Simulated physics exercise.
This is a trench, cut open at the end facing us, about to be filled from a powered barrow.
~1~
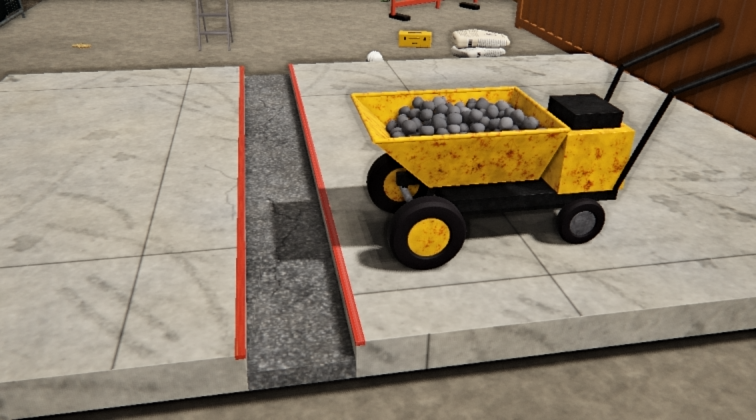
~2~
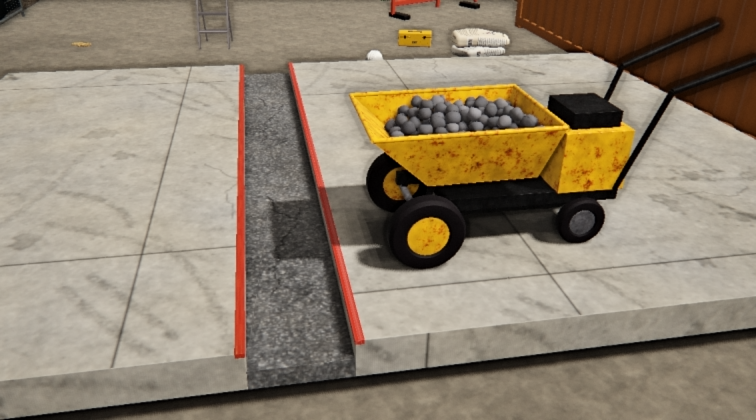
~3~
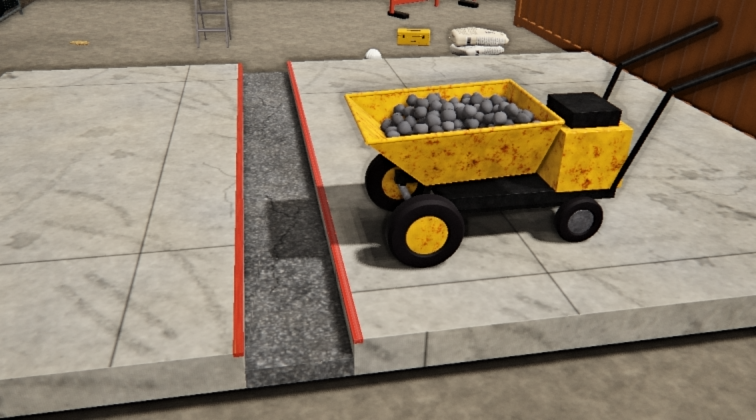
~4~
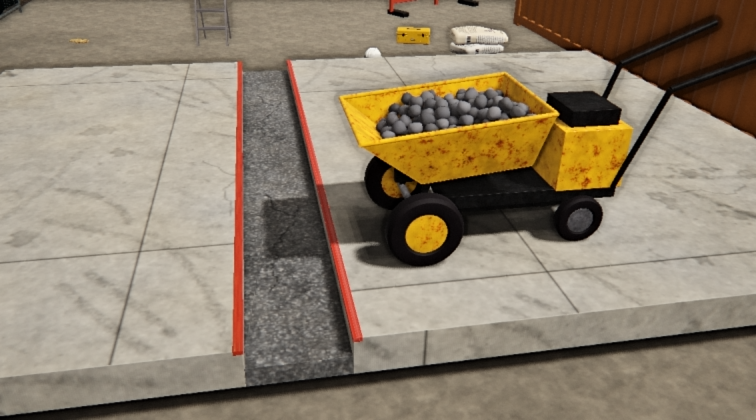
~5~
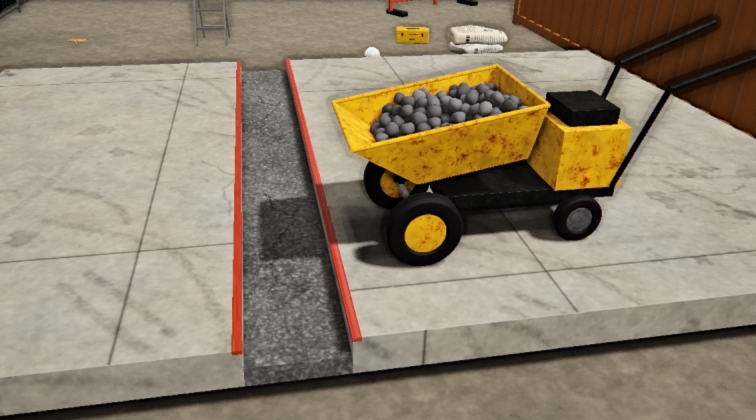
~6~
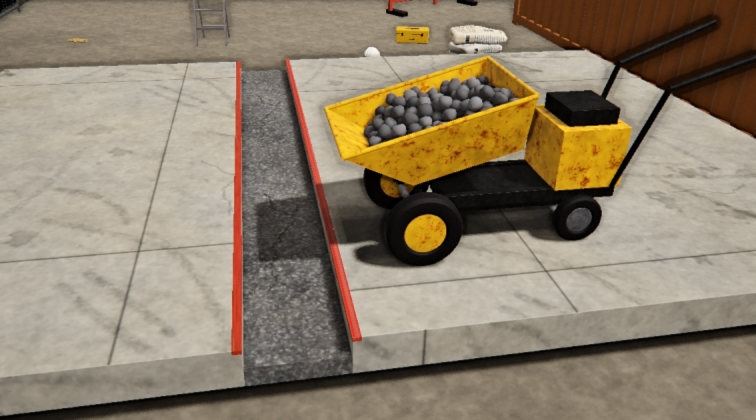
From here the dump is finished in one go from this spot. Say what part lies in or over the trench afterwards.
It catches over half.
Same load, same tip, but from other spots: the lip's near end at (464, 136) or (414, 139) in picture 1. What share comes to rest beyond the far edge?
About 0 and 0 per cent.
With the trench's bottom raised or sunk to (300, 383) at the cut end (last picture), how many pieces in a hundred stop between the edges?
Roughly 100 in a hundred.
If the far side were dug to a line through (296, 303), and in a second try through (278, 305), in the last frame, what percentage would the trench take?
In turn 10 and 30 in a hundred.
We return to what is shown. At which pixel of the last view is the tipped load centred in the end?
At about (264, 248).
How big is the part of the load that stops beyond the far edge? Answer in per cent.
Roughly 15 in a hundred.
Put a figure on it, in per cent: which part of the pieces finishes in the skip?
Close to 20 per cent.
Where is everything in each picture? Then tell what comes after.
The first frame shows lip of the skip (375, 142), level; top of the load (485, 121), round cobbles; first edge of the trench (351, 302); far edge (240, 313), the trench over half as wide as the skip, and shallow for its width.
The second frame shows lip of the skip (373, 141), level; top of the load (484, 120).
The third frame shows lip of the skip (368, 143), tipped barely; top of the load (479, 117).
The fourth frame shows lip of the skip (361, 145), tipped a little; top of the load (474, 112).
The fifth frame shows lip of the skip (352, 151), tipped a little; top of the load (467, 108).
The sixth frame shows lip of the skip (344, 158), tipped clearly; top of the load (475, 96); first edge of the trench (347, 298); far edge (237, 309).
Just after the last frame, skip tipped steeply; every one in the skip.
A moment on, skip tipped right over; roughly half in the skip; roughly half in or heaped over the trench; just a few beyond it; just a few falling.
Further on, skip tipped right over; roughly a quarter in the skip; roughly two thirds in or heaped over the trench; about a tenth beyond it.
When it is over, skip tipped right over; roughly a quarter in the skip; roughly two thirds in or heaped over the trench; about a tenth beyond it.
